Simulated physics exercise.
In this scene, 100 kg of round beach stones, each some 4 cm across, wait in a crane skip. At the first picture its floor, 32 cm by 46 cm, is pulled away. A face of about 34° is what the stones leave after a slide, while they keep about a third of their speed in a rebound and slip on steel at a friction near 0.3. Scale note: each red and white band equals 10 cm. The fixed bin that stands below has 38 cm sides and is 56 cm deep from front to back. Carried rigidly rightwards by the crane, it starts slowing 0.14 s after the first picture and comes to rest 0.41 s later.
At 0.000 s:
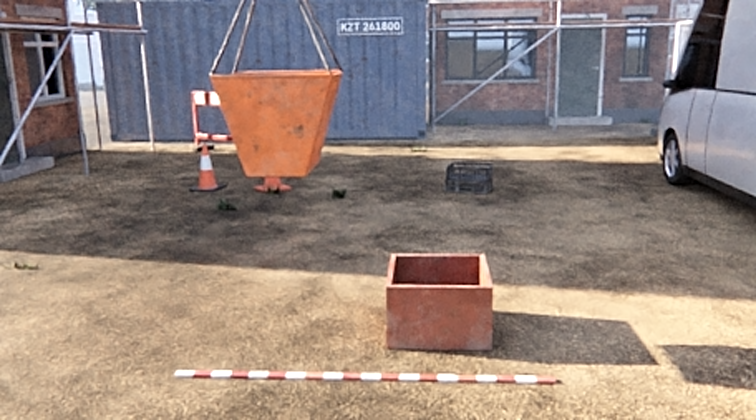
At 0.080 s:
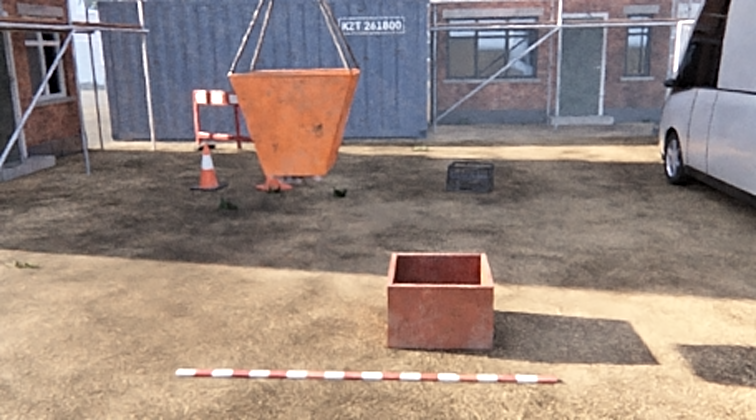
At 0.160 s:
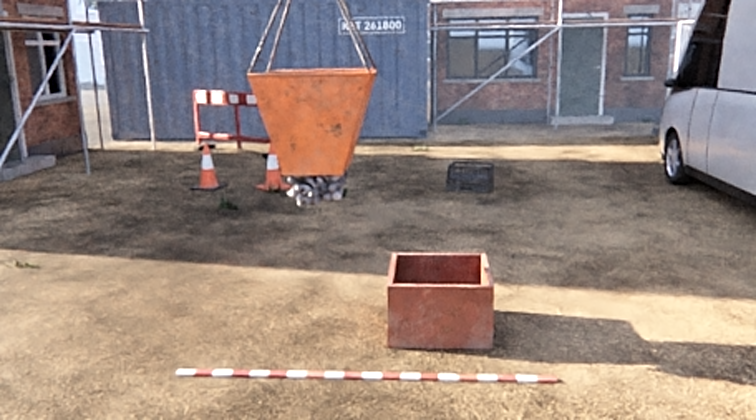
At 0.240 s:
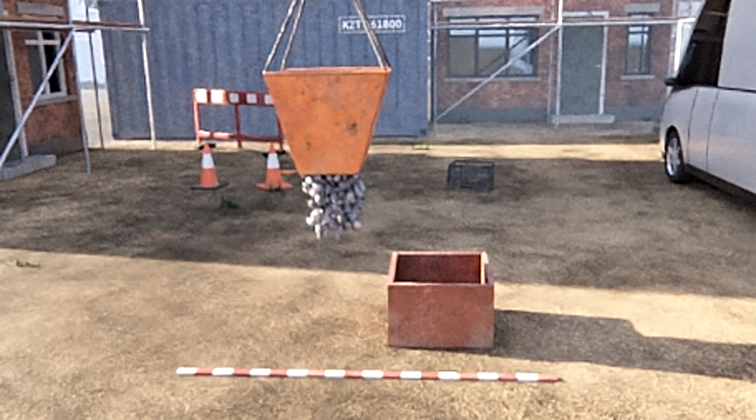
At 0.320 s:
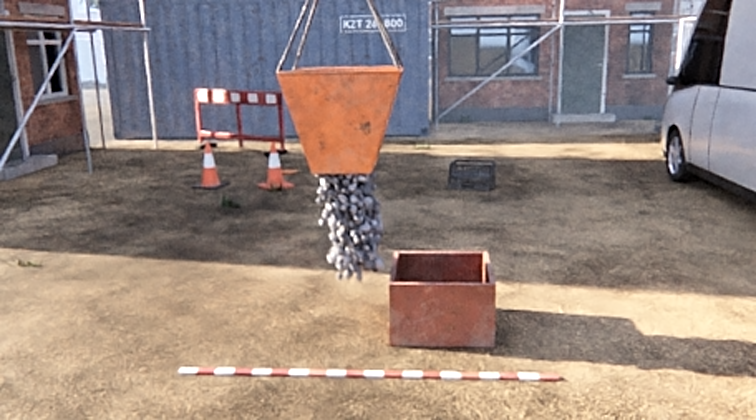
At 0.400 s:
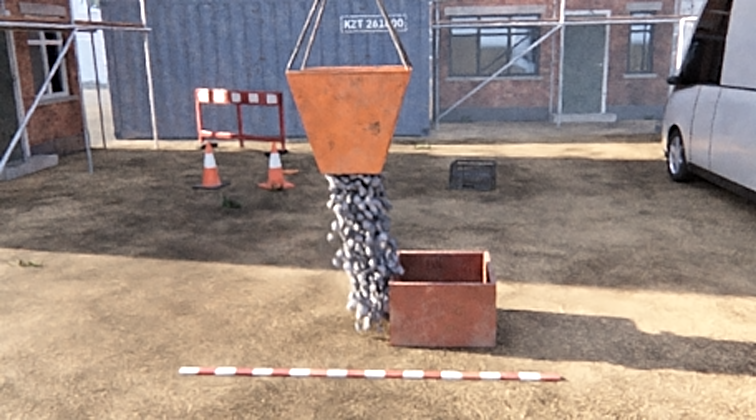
An orange skip hung on cables moves steadily to the right across a dirt yard, seen from a fixed, slightly raised view. Behind it stand a blue-grey container, brick buildings, traffic cones and a red-and-white barrier, with a pale van at right, and an open reddish box and striped pole nearer. Grey stones begin pouring from the skip's underside, the stream lengthening downward beside the box.
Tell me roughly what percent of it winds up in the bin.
I'd put it at about 7 percent.
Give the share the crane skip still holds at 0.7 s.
Something like 0 per cent.
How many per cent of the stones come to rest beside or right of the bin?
Around 5 in a hundred of them.
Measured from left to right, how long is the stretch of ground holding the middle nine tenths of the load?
130 cm.
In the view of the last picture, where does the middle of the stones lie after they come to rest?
I'd say close to pixel (357, 321).
After 0.7 s, 0 % in the crane skip, 92 % falling or lying left of the bin, 7 % falling or lying in the bin, 2 % falling or lying beside or right of the bin; the stones farthest right are at (464, 307).
After 1.1 s, 0 % in the crane skip, 89 % falling or lying left of the bin, 7 % falling or lying in the bin, 4 % falling or lying beside or right of the bin; the stones farthest right are at (485, 314).
After 1.7 s, 0 % in the crane skip, 88 % falling or lying left of the bin, 7 % falling or lying in the bin, 5 % falling or lying beside or right of the bin; the stones farthest right are at (489, 299).
After 2.6 s, 0 % in the crane skip, 88 % falling or lying left of the bin, 7 % falling or lying in the bin, 5 % falling or lying beside or right of the bin; the stones farthest right are at (489, 299).
After 4.5 s, 0 % in the crane skip, 88 % left of the bin, 7 % in the bin, 5 % beside or right of the bin; the stones farthest right are at (489, 299).
